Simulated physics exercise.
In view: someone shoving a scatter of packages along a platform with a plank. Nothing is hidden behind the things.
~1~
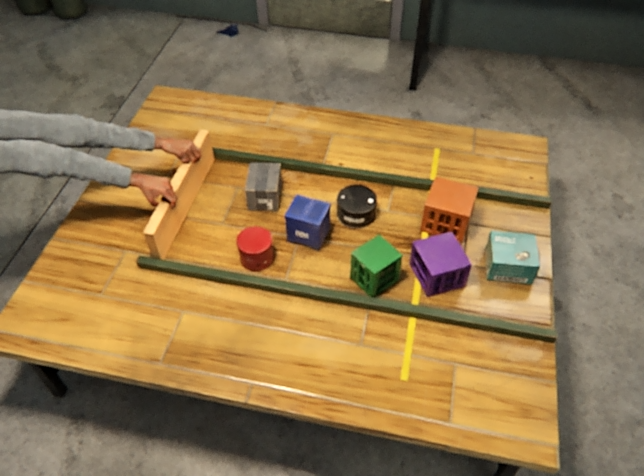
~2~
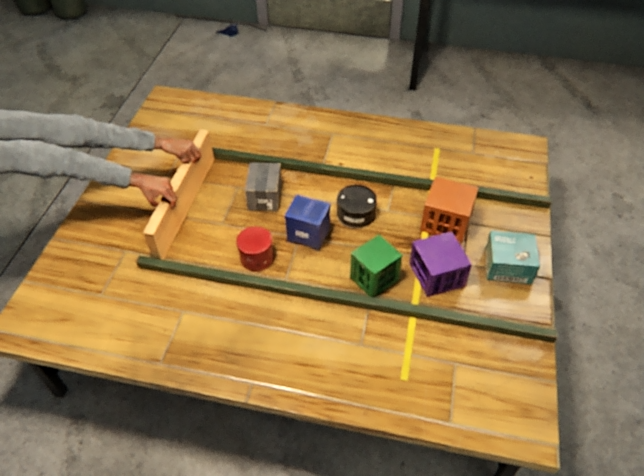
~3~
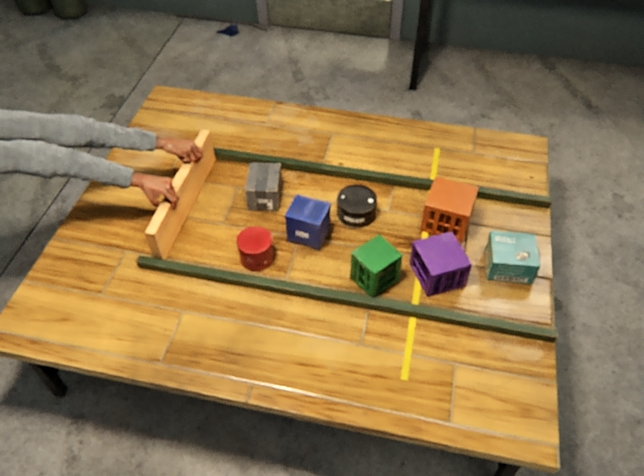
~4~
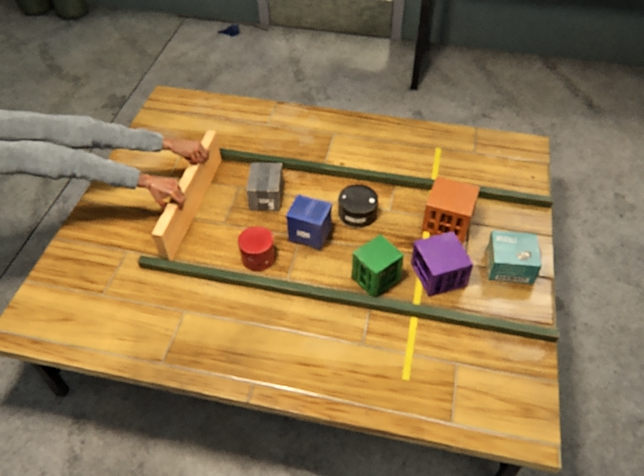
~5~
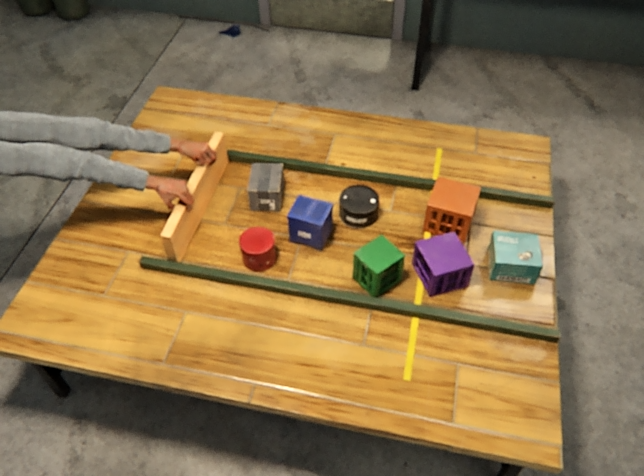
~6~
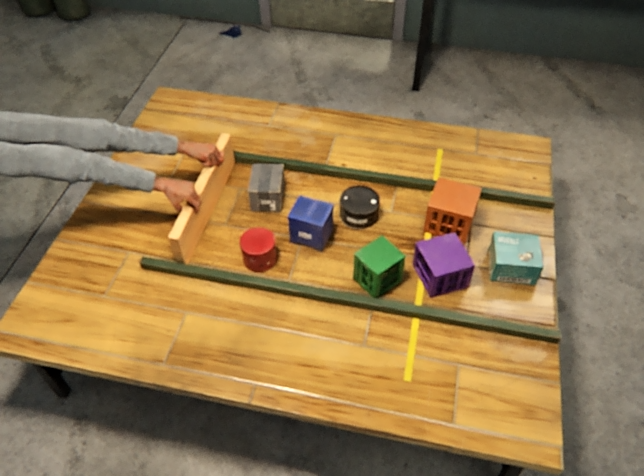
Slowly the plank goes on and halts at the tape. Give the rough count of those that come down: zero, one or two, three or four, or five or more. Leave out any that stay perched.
Here the number that fall off is zero.
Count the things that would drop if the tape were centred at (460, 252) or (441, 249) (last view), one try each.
Down on the ground: 1 and 0.
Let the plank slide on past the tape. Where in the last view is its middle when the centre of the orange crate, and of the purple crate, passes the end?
At (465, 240) for the orange crate; at (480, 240) for the purple crate.
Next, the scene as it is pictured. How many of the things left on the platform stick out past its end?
1 of them.
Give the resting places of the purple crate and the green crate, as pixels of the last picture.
Near (502, 265) and (477, 293).
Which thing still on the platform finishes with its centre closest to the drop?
It is the turquoise box.
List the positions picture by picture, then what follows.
The first frame shows turquoise box (511, 257); orange crate (449, 209); purple crate (439, 264); plank (182, 192); tape (423, 246).
The second frame shows orange crate (449, 209); blue tote (308, 223).
The third frame shows purple crate (440, 264); black canister (357, 206).
The fourth frame shows turquoise box (513, 257); grey parcel (265, 187).
The fifth frame shows orange crate (451, 209); red pail (258, 250).
The sixth frame shows turquoise box (515, 258); orange crate (452, 210); purple crate (443, 265); plank (205, 197); tape (427, 246).
Soon after, none off yet; turquoise box at rest near (515, 258); orange crate at rest near (452, 210); purple crate at rest near (443, 265).
After that, none off yet; turquoise box at rest near (515, 258); orange crate moving near (454, 210); purple crate at rest near (443, 265).
In the end, the number that fall off is zero.
